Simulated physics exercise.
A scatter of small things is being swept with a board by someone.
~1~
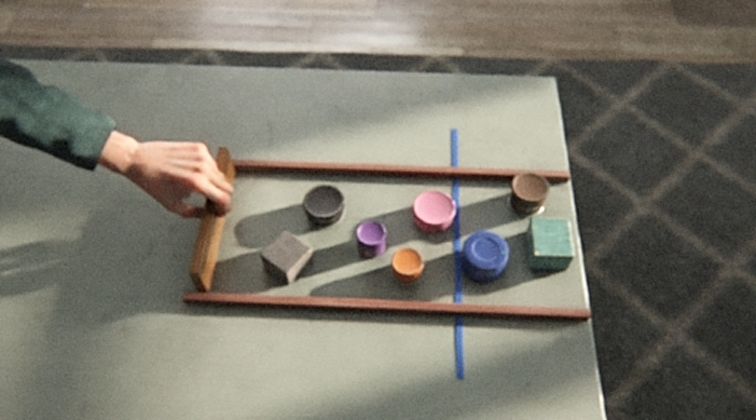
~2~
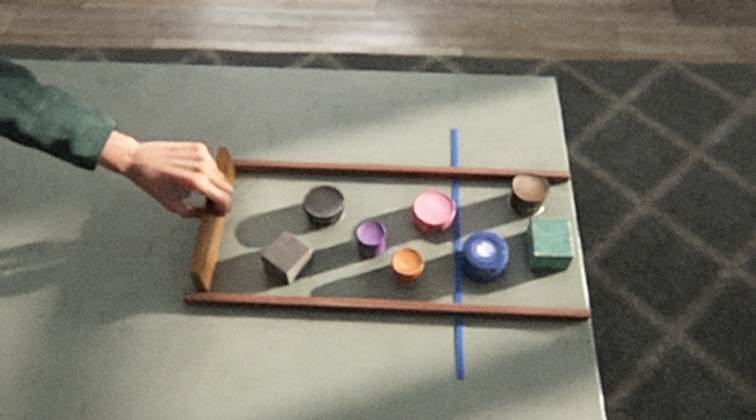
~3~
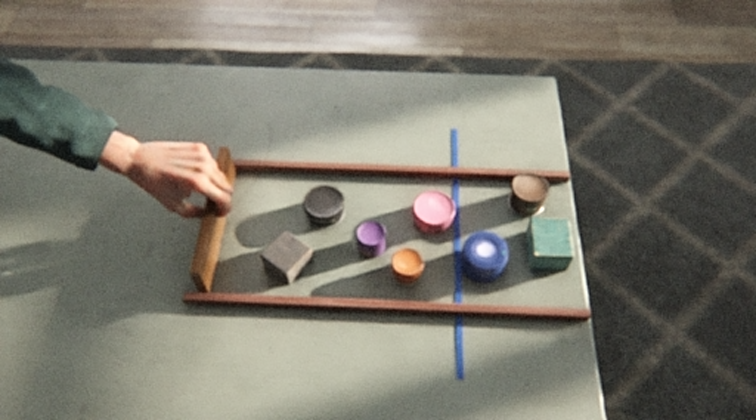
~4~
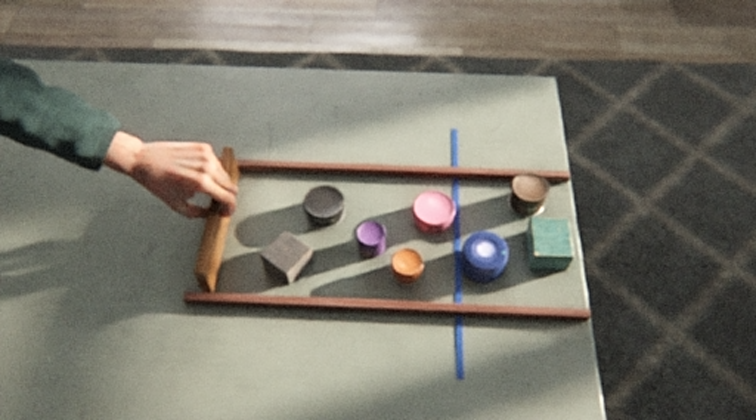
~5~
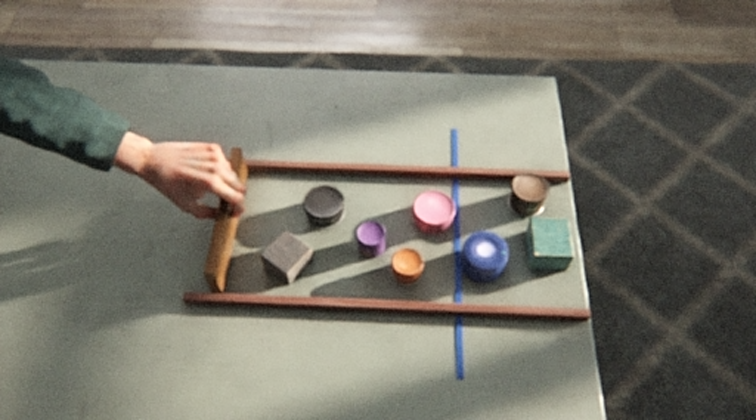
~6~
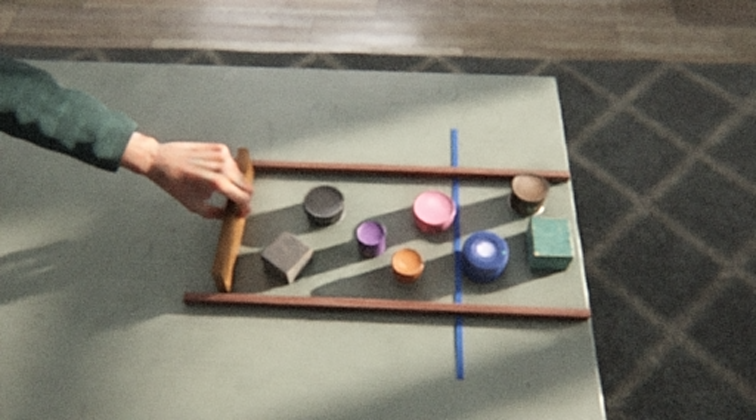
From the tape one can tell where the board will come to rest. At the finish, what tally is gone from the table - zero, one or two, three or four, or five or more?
The tally gone is zero.
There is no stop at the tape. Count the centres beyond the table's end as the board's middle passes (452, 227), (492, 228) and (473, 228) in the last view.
Going through the three positions, you'd get 0, 1 and 1.
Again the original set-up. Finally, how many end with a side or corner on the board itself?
The answer is 2.
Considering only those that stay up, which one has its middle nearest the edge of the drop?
Turquoise block.
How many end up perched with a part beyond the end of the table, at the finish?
That comes to 1 of them.
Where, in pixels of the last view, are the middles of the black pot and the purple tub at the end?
About (477, 215), and the other about (508, 246).
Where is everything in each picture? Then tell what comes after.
The first frame shows turquoise block (550, 243); brown pot (528, 195); blue lid (484, 257); board (214, 217); tape (457, 239).
The second frame shows brown pot (528, 195); board (214, 217).
The third frame shows blue lid (484, 257); grey block (287, 257).
The fourth frame shows turquoise block (550, 243); orange tin (407, 267).
The fifth frame shows brown pot (528, 195); black pot (325, 207).
The sixth frame shows turquoise block (550, 243); brown pot (528, 195); blue lid (484, 257); board (235, 218); tape (457, 239).
Soon after, none off yet; turquoise block at rest near (550, 243); brown pot at rest near (528, 195); blue lid at rest near (484, 257).
In the end, the number that fall off is zero.
